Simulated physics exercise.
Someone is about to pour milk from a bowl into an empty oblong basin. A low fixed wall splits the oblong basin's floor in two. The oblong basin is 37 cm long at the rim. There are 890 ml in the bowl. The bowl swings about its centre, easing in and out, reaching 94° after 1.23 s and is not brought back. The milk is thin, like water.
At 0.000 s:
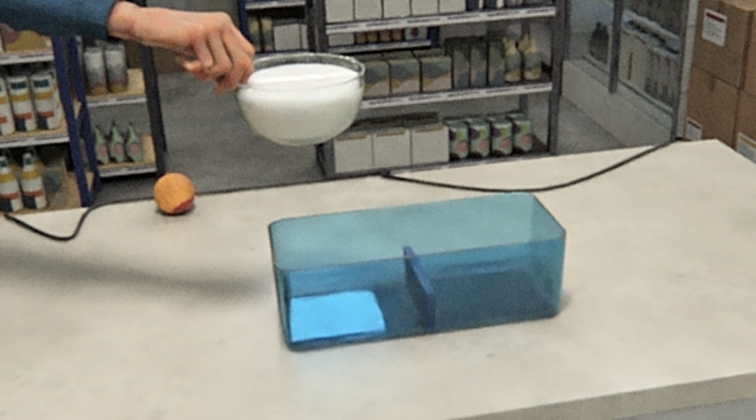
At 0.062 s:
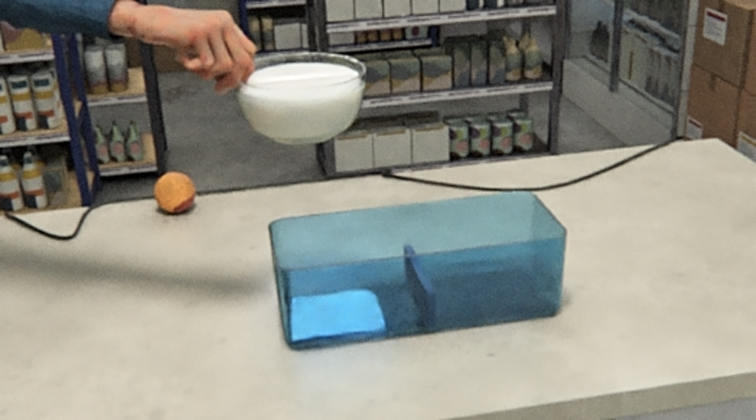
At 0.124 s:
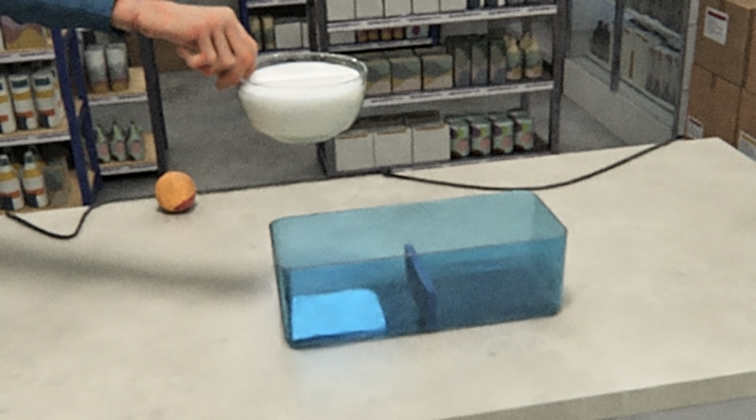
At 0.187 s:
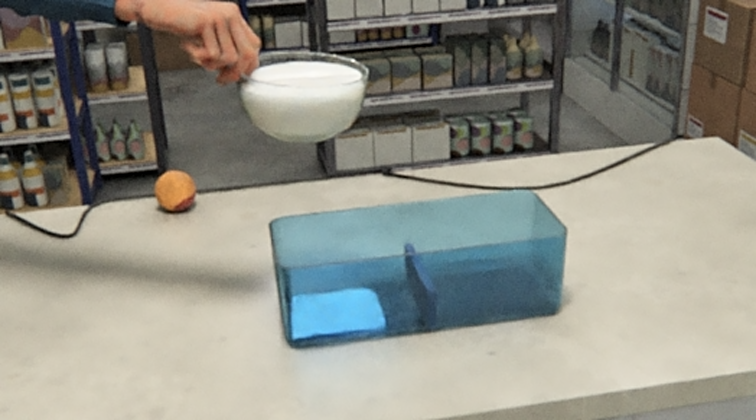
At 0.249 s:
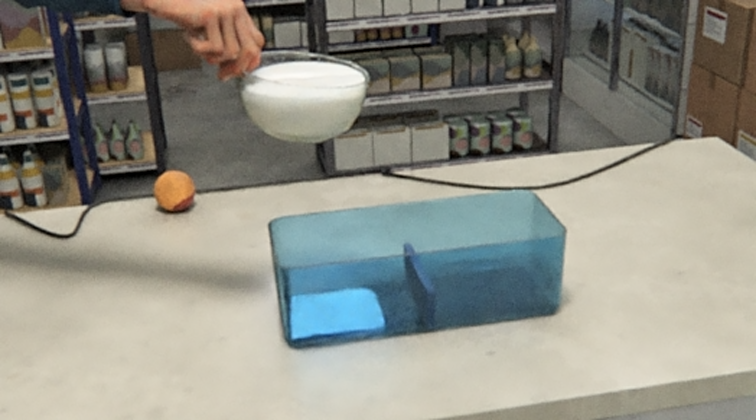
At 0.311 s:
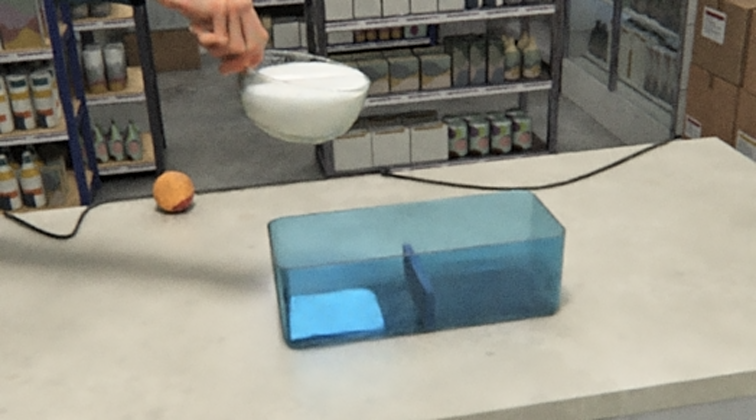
Glass bowl of milk tilting slightly to the right in a hand above a divided blue basin, an orange ball resting nearby.
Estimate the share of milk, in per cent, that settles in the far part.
About 72 per cent.
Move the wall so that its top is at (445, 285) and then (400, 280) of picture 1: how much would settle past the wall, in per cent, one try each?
In turn about 45 and 80 per cent.
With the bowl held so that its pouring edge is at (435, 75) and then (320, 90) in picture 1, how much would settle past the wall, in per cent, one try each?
First 95, then 5 per cent.
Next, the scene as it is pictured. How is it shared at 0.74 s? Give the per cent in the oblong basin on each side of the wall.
Near 2 on the left, 14 on the right.
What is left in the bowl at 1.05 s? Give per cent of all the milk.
Near 8 in a hundred.
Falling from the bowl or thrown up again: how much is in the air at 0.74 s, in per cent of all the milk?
About 36 per cent.
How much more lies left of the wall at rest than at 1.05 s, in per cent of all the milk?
Some 18 per cent.
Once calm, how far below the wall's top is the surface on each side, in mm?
Left about 46 mm, right about 28 mm.
After 0.74 s the tilt is 61° and 48 per cent is still to pour, 2 is left of the wall and 13 right of it.
After 1.05 s the tilt is 89° and 8 per cent is still to pour, 10 is left of the wall and 69 right of it.
After 1.38 s the tilt is 94° and 0 per cent is still to pour, 26 is left of the wall and 71 right of it.
After 1.73 s the tilt is 94° and 0 per cent is still to pour, 27 is left of the wall and 72 right of it.
In the end 27 per cent lies left of the wall, 72 right of it and 1 outside.
